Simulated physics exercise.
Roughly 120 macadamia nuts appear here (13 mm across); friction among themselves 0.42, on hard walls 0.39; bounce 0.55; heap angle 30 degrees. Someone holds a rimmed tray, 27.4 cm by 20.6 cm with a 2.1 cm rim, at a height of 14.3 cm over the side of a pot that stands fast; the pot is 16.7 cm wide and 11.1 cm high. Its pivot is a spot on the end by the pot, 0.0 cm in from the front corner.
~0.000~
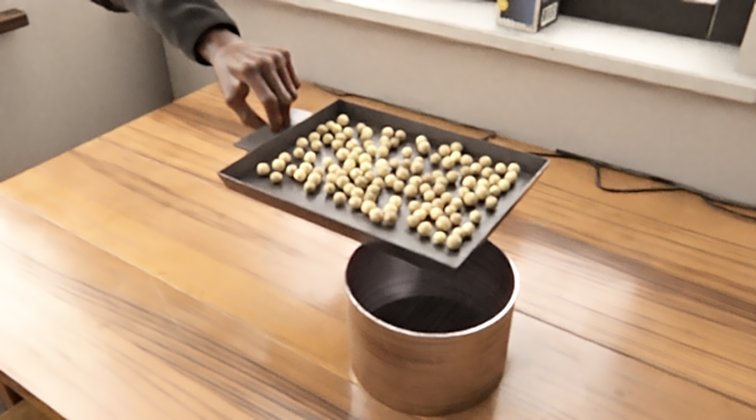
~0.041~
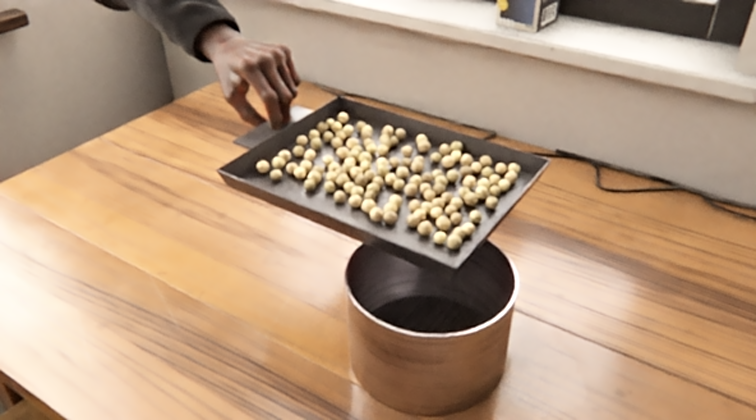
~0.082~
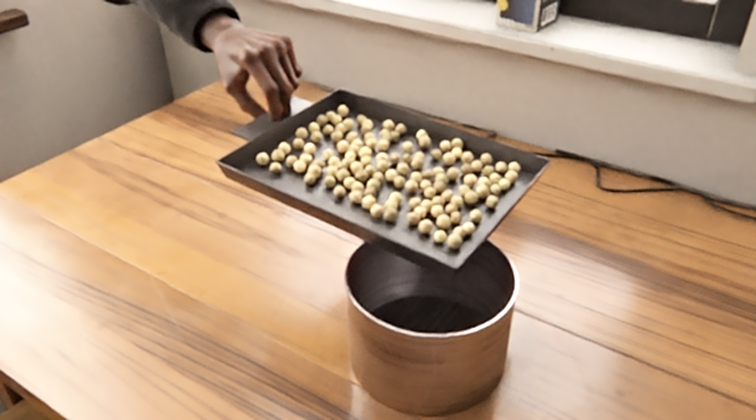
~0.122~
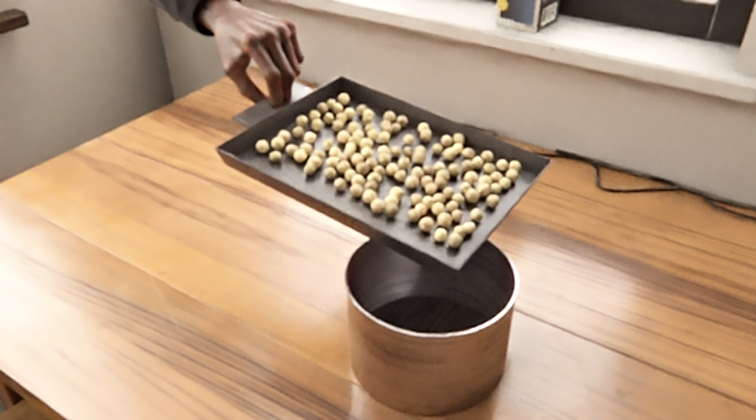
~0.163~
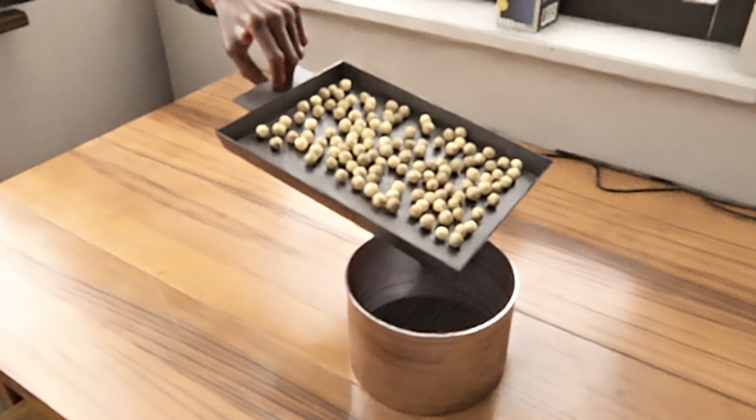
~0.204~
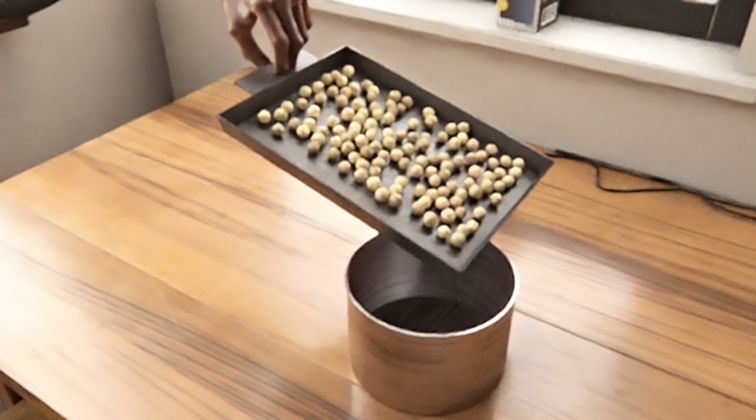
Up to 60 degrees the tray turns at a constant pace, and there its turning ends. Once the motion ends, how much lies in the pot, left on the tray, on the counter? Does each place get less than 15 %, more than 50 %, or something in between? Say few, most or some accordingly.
Pot: Few. Tray: Most. Counter: Some.
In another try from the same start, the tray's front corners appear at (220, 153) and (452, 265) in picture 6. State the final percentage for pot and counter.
Final per cent - pot 5, counter 15.
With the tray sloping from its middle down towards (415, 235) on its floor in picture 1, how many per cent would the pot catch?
Near 0 percent, give or take.
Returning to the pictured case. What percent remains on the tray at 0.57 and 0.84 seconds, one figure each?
100 then 65.
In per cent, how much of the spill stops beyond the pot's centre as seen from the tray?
Around 100 in a hundred.
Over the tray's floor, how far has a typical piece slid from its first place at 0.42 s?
It has moved some 4 cm from its start.
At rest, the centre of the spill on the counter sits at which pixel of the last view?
(595, 373), about.
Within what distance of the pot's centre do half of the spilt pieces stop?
Some 20 centimetres.
After 0.42 s, tilt 38 degrees; the tray holds 100 %, the pot 0 %.
After 0.57 s, tilt 54 degrees; the tray holds 100 %, the pot 0 %.
After 0.84 s, tilt 60 degrees; the tray holds 65 %, the pot 0 %.
By 1.8 s all is still; pot 5 %, tray 60 %, counter 35 %.
